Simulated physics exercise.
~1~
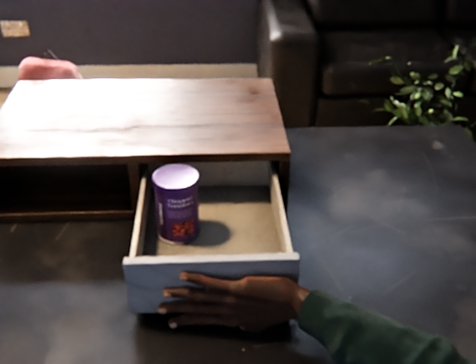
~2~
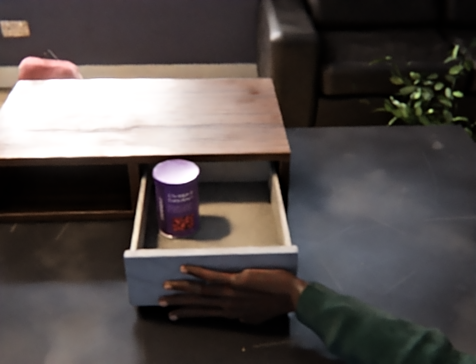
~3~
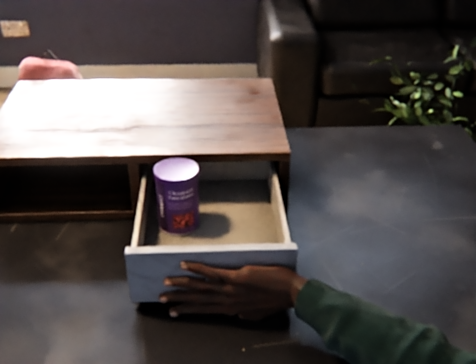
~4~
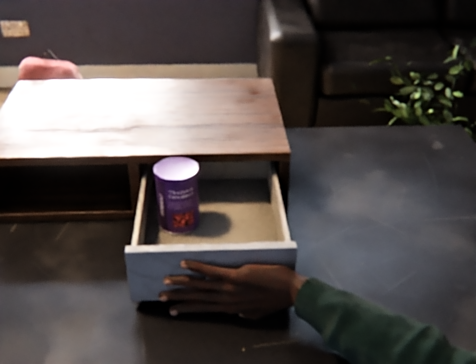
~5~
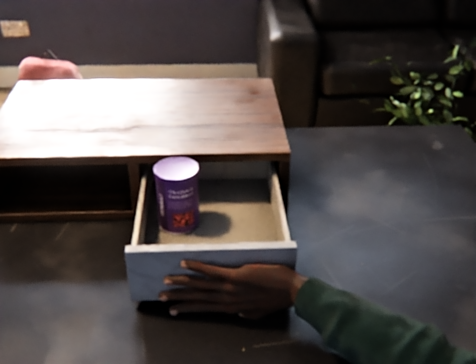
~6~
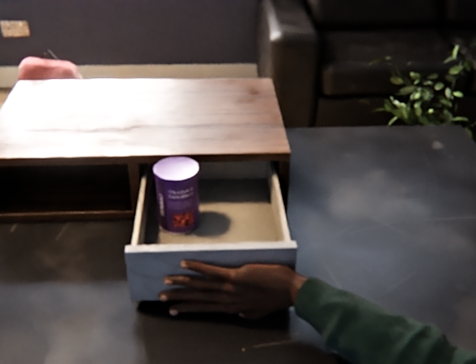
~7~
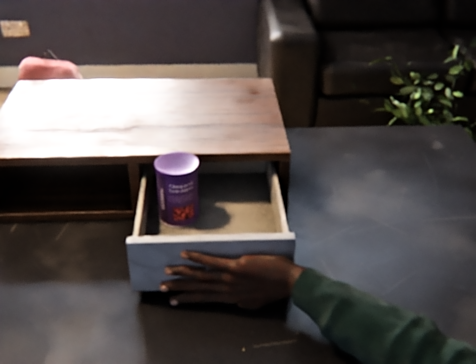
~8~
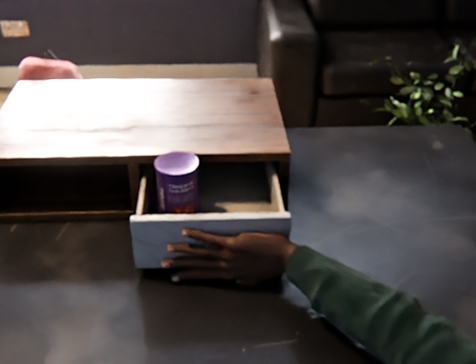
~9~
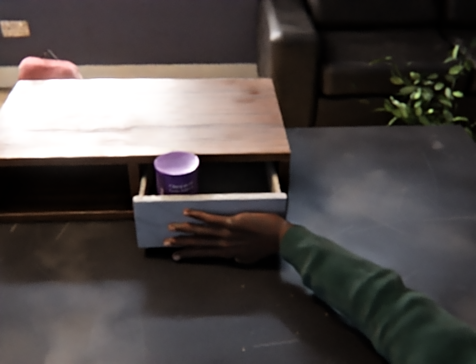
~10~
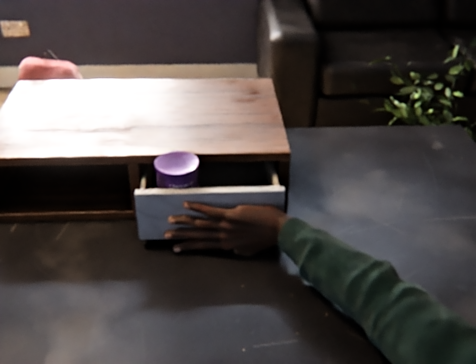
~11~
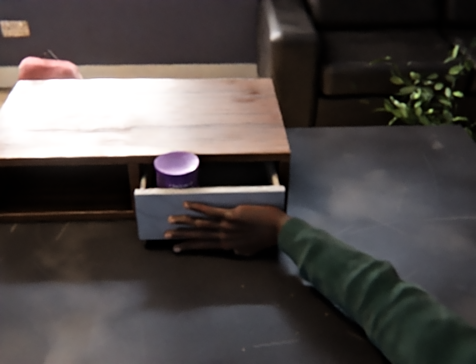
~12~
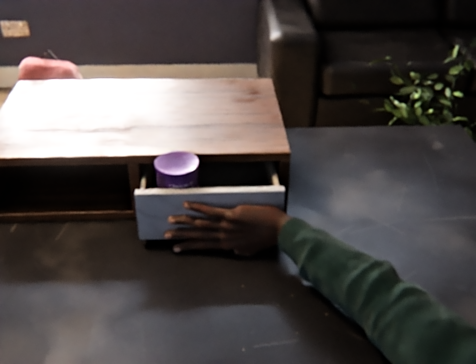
A purple pot stood upright in an open drawer of a wooden chest while a hand rested on the drawer's front, then pushed it inward. The drawer slid partway in with the pot still standing inside, then stopped and stayed ajar.
